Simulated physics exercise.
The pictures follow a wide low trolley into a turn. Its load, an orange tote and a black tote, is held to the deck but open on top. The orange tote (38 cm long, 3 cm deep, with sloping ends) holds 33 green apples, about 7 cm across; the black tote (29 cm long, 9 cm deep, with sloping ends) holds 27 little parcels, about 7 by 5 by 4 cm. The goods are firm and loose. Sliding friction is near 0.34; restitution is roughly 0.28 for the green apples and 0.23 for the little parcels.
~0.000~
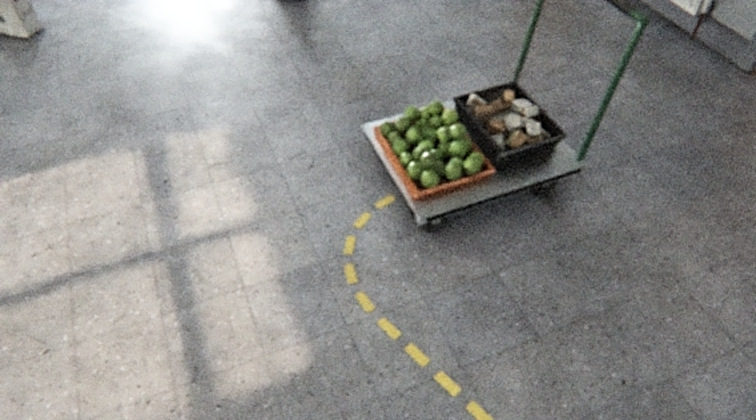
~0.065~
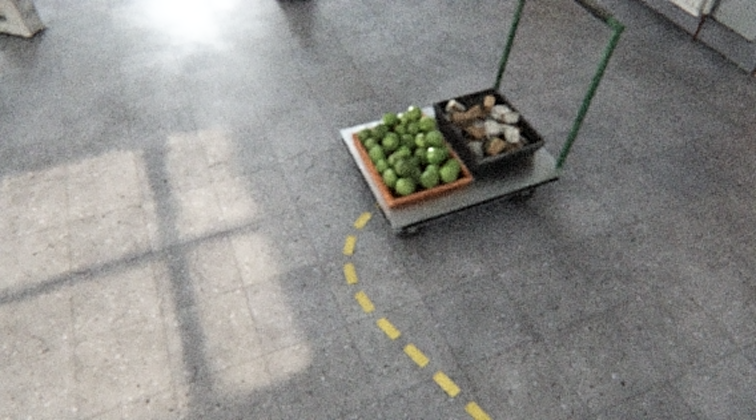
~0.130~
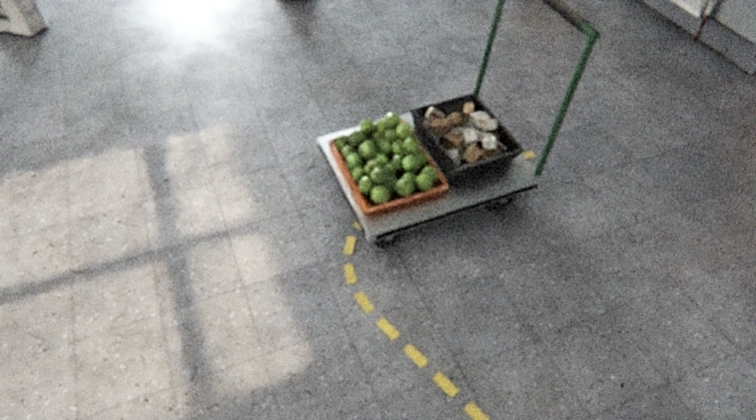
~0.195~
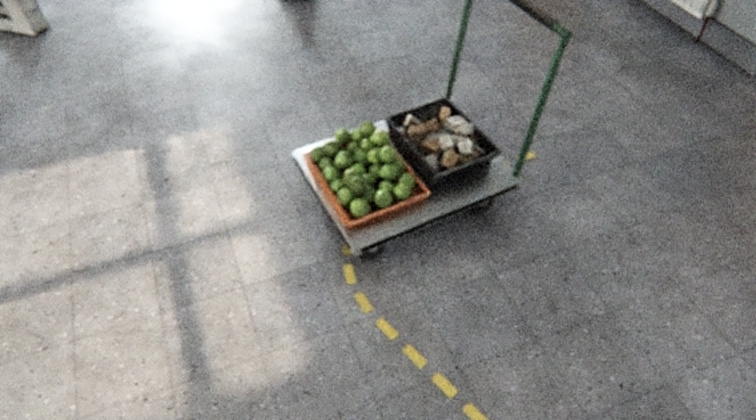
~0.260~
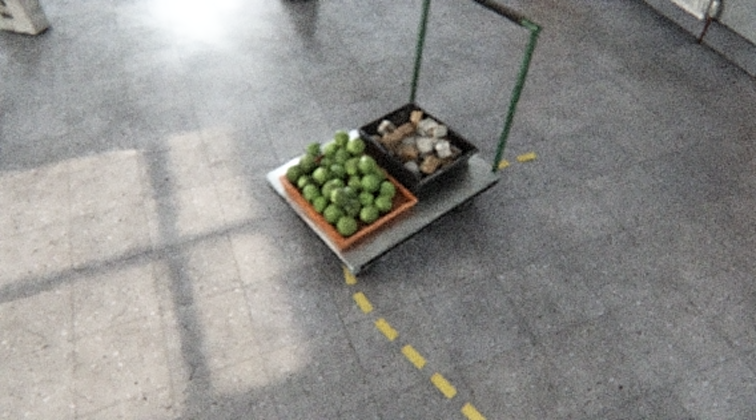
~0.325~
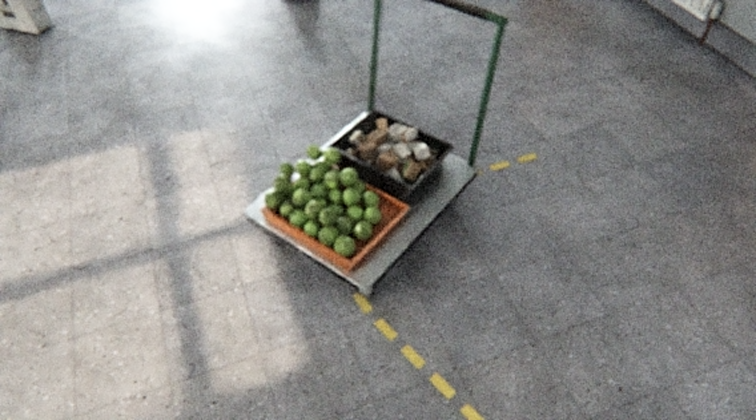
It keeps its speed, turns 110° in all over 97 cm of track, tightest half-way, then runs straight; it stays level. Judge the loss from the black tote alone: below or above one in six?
Less than a sixth of the little parcels leave the black tote.
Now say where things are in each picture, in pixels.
In the first frame (each is followed by its nearest rim corner in this view, unless another is named; the camera moves round a little), black tote (by its farthest rim corner), (513, 81); orange tote, (417, 193); 0° round, 0 cm rolled; none out.
In the second frame, black tote, (494, 87); orange tote, (392, 201); 0° round, 10 cm rolled.
In the third frame, black tote, (473, 93); orange tote, (367, 209); 0° round, 21 cm rolled.
In the fourth frame, black tote, (446, 97); orange tote, (350, 222); 6° round, 31 cm rolled.
In the fifth frame, black tote, (412, 102); orange tote, (344, 242); 17° round, 41 cm rolled; 1 out, the lowest apple at (315, 149).
In the sixth frame, black tote, (374, 110); orange tote, (350, 263); 32° round, 51 cm rolled; 1 out, the lowest apple at (287, 170).
After 0.41 s, orange tote 28 in, 5 out and black tote 27 in, 0 out.
After 0.54 s, orange tote 20 in, 13 out and black tote 27 in, 0 out.
After 0.72 s, orange tote 16 in, 17 out and black tote 27 in, 0 out.
Final count (at 1.17 s), orange tote 16 in, 17 out and black tote 27 in, 0 out. Asked share, 0 of 27, 0 per cent.
